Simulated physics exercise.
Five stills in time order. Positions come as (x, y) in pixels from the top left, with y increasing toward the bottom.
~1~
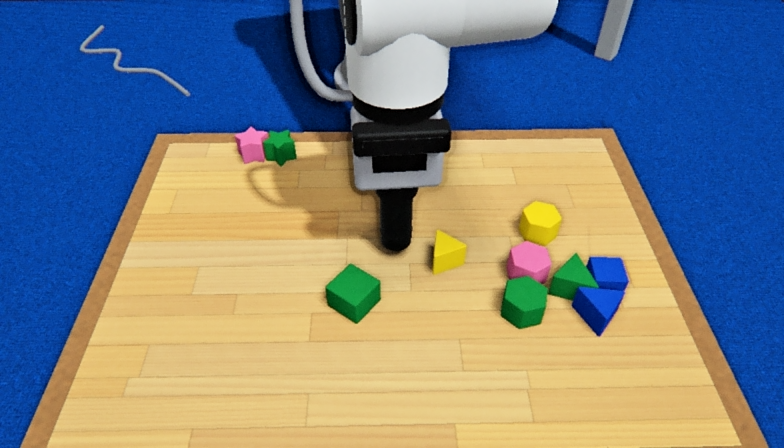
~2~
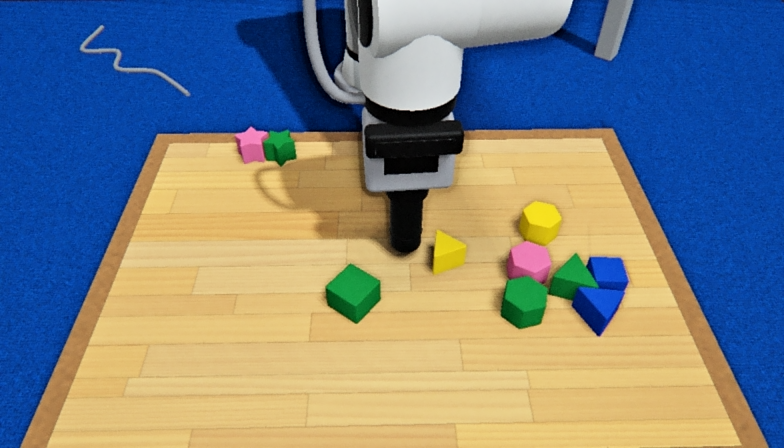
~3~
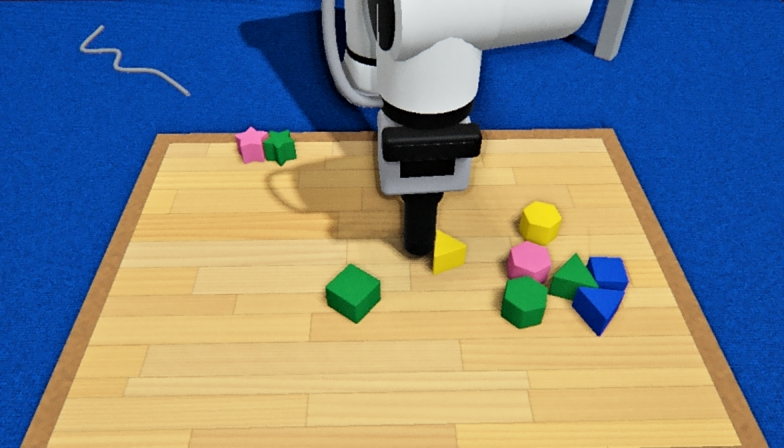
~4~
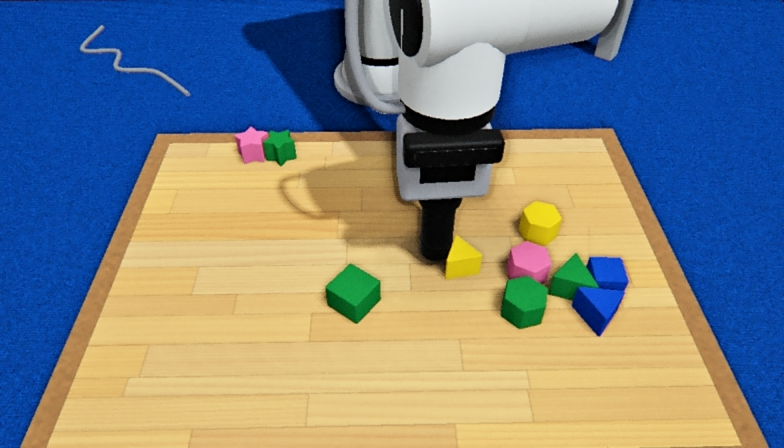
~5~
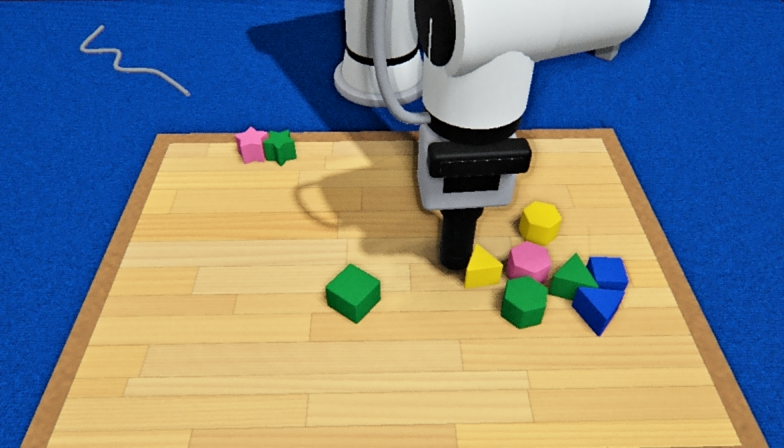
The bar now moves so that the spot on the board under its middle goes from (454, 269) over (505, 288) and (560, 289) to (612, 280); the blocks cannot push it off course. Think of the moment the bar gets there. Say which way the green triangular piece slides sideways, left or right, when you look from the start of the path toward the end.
Over to the left.
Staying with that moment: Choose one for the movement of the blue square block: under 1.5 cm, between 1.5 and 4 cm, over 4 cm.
It slides well over 4 cm.
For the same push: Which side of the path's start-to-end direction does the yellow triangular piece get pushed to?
The yellow triangular piece is shifted sideways to the right, facing along the path from start to end.
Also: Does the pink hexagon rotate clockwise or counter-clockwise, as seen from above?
My prediction: CCW.
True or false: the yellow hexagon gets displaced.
False - the claim does not hold.
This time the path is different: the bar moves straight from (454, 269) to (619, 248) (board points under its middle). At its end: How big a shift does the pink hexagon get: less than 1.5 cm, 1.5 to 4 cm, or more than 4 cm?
Verdict: More than 4 cm.
The first path, step by step. One third of the way, bar at (508, 279); yellow triangular piece at (537, 280); pink hexagon at (545, 254), turned 40° anticlockwise.
Two thirds of the way, bar at (564, 279); yellow triangular piece at (581, 292), turned 45° clockwise; pink hexagon at (560, 243), turned 95° anticlockwise; green triangular piece at (597, 263), turned 35° clockwise; blue square block at (628, 269), turned 15° clockwise.
At the end, bar at (615, 271); yellow triangular piece at (583, 293), turned 55° clockwise; pink hexagon at (561, 242), turned 100° anticlockwise; yellow hexagon unmoved; green triangular piece at (646, 255), turned 60° clockwise; blue square block at (669, 276), turned 45° clockwise.
